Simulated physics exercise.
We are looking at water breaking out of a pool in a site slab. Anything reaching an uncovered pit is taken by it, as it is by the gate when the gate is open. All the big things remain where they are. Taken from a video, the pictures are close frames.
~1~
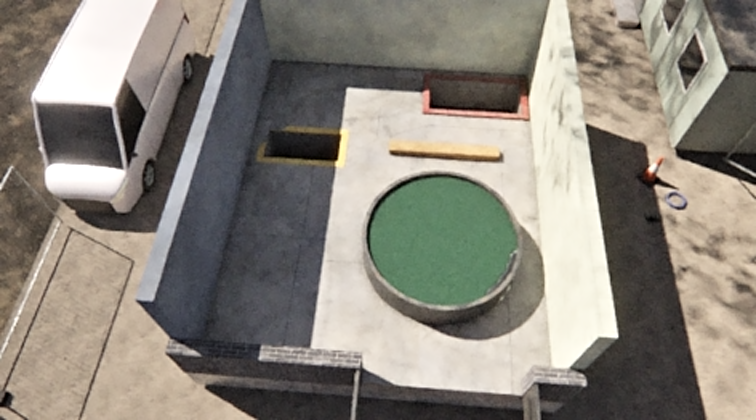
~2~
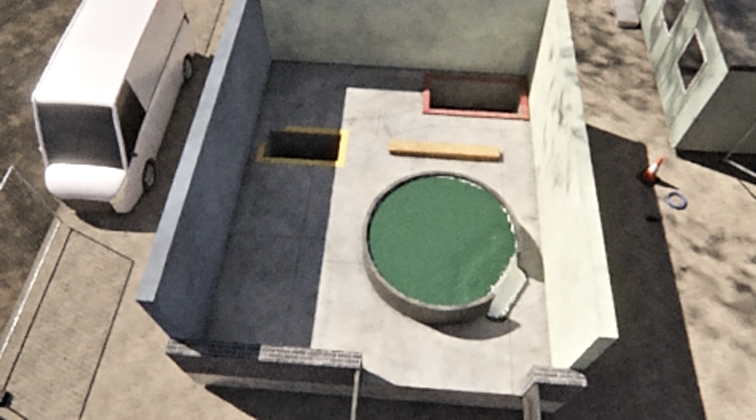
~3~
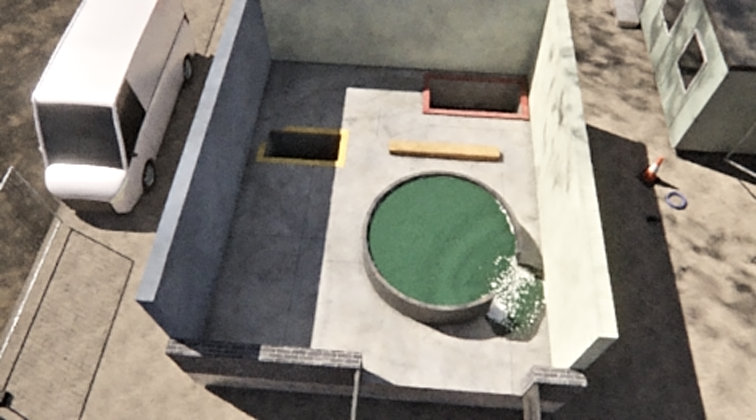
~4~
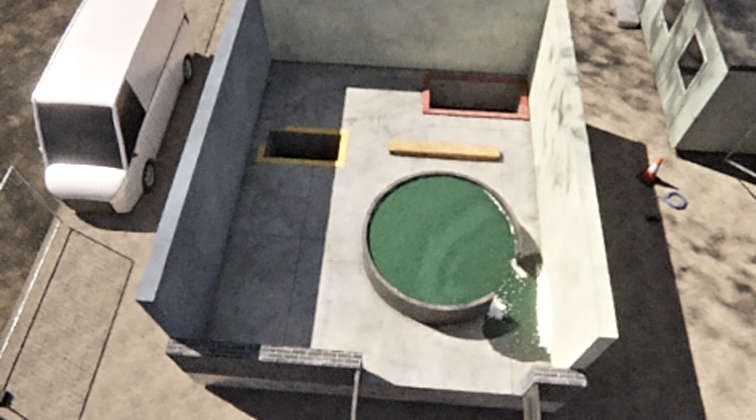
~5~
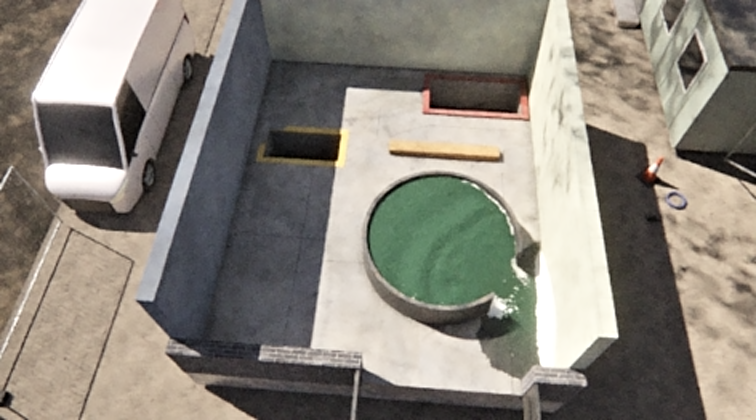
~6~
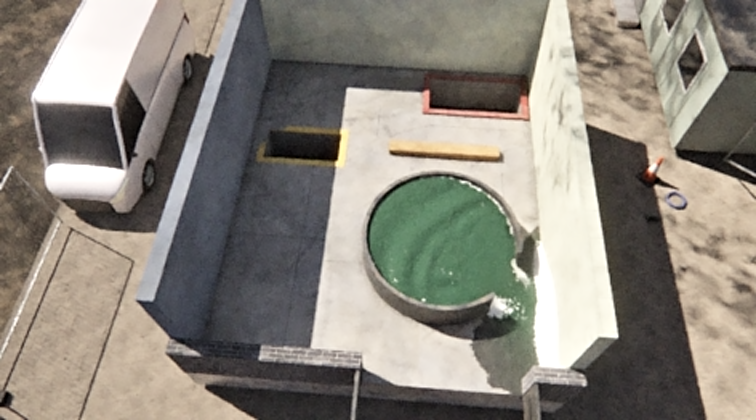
In a walled concrete yard, a round pool of still green water breaks open at lower right, gushing across the slab toward the right-hand wall.
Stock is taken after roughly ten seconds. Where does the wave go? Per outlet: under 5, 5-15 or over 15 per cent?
My prediction: The gate carries off plenty - exceeding fifteen per cent; the yellow pit carries off next to nothing - beneath five per cent; the red pit carries off some - in the five to fifteen per cent range.
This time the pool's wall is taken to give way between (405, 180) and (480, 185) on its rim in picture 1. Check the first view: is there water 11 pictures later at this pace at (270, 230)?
Check at the given point: Unwetted.
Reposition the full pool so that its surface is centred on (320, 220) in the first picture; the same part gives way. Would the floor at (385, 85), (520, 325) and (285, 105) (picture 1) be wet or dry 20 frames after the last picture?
Taking them as they were asked, they come out bone dry, soaked, bone dry.
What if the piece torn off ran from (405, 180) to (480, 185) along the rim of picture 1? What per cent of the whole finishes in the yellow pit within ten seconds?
Per cent: Yellow 20.
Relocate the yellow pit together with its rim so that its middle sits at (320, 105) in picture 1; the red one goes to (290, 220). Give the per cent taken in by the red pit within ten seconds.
Share for the red pit: 2 percent.
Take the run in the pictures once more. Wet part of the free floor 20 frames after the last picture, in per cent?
About 40 percent.
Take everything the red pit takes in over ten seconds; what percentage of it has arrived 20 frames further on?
About 30 %.
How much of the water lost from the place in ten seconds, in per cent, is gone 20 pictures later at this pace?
Around 35 %.
A moment on, water covers 15 % of the floor; the gate 1 %, the yellow pit 0 %, the red pit 0 %.
Next, water covers 25 % of the floor; the gate 5 %, the yellow pit 0 %, the red pit 0 %.
Then, water covers 40 % of the floor; the gate 15 %, the yellow pit 0 %, the red pit 2 %.
Later, water covers 55 % of the floor; the gate 27 %, the yellow pit 0 %, the red pit 5 %.
In the end, water covers 80 % of the floor; the gate 39 %, the yellow pit 3 %, the red pit 7 %.
